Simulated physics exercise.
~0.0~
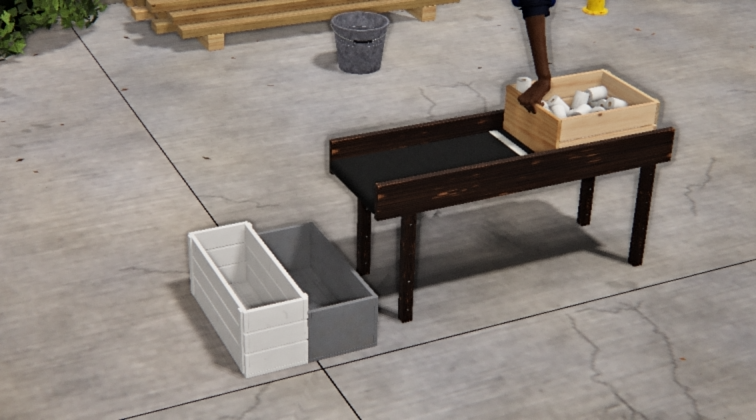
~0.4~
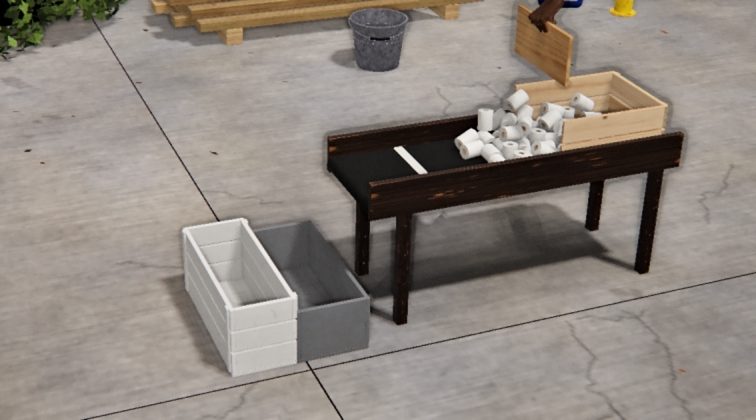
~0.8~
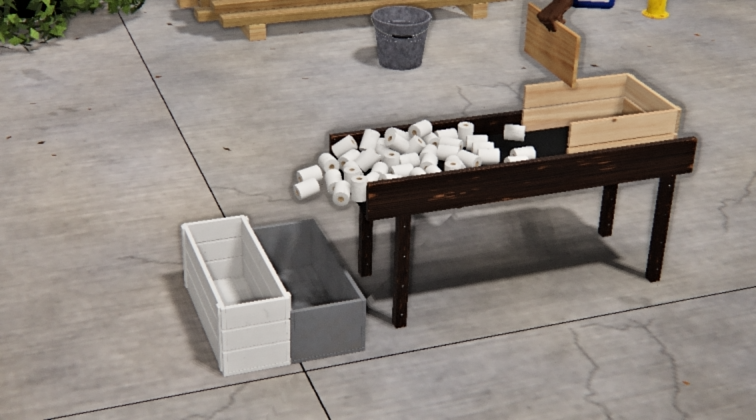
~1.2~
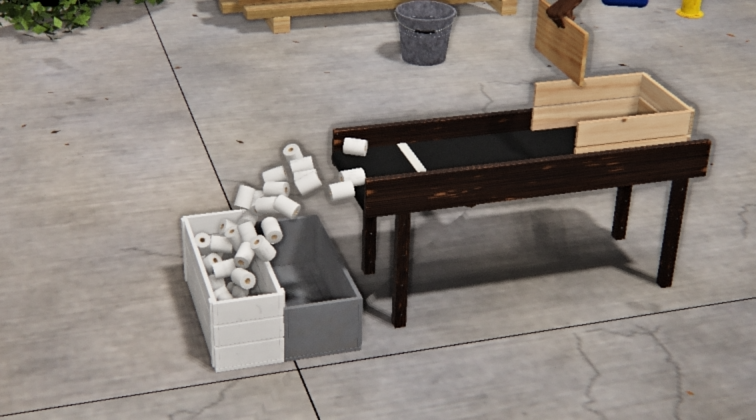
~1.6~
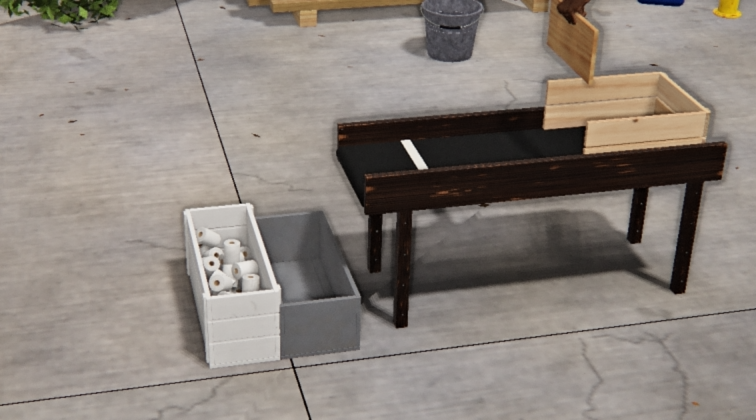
The clip shows a hand lifting the end panel of a wooden box on a dark-framed conveyor belt, and white paper rolls ride left and tumble off the end, passing over a grey tote into the white box beyond, where they lie while the tote looks empty.
